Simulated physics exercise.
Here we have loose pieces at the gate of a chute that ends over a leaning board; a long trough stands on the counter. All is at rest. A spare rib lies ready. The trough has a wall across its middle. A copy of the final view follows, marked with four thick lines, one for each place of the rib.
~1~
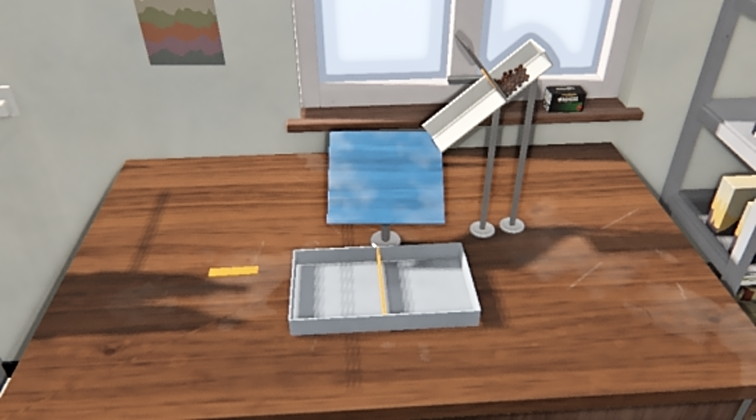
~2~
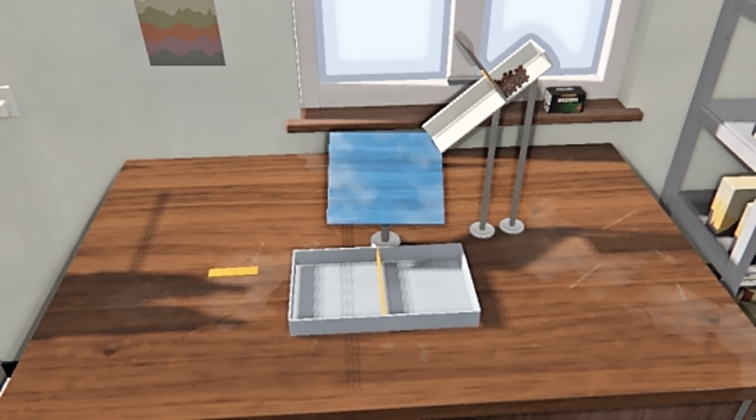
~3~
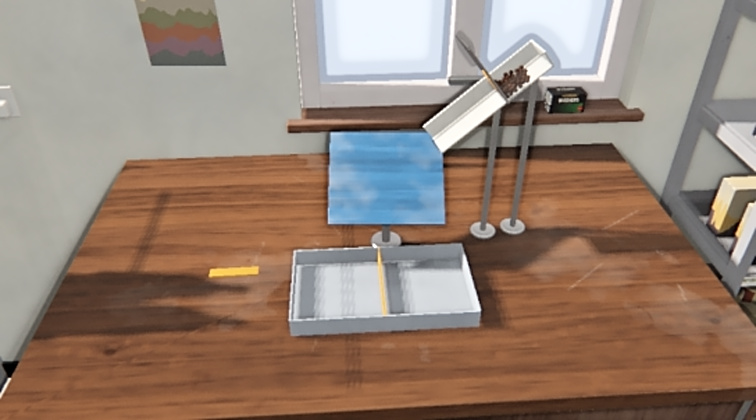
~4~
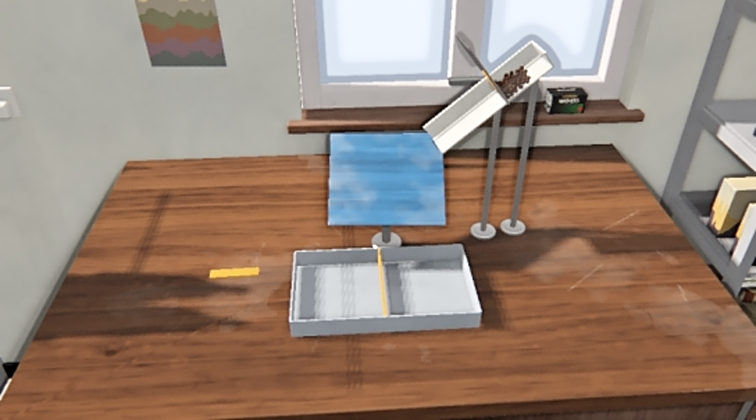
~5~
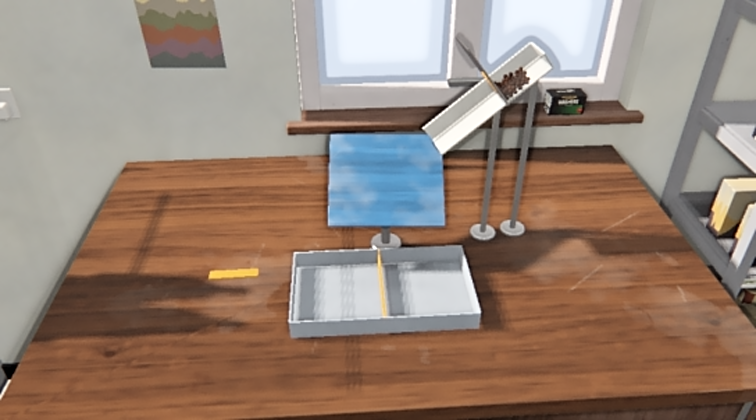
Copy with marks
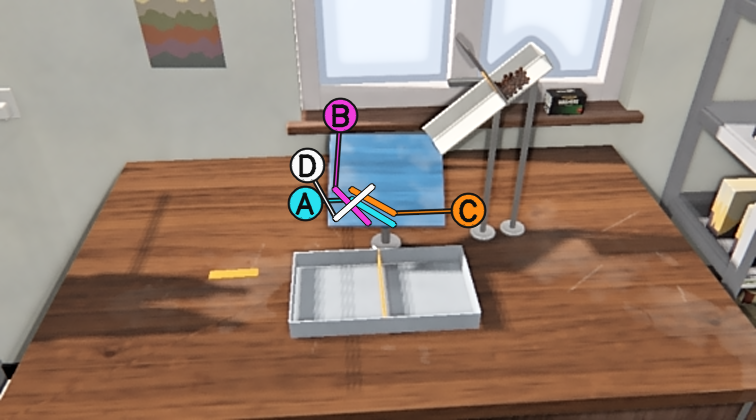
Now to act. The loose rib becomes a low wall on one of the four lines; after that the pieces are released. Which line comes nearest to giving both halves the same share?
B beats the others.
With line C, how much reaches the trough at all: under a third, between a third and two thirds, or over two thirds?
Line C gives over two thirds.
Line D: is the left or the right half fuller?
The left half.
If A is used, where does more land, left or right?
Right.
On the marked copy, line A from (351, 199) to (393, 224); line B from (335, 189) to (368, 222); line C from (351, 189) to (394, 213); line D from (371, 186) to (335, 218).
Choosing A, of what is caught, a small part in the left half, nearly all in the right.
Choosing B, of what is caught, about half in the left half, about half in the right.
Choosing C, of what is caught, a small part in the left half, nearly all in the right.
Choosing D, of what is caught, most in the left half, a small part in the right.
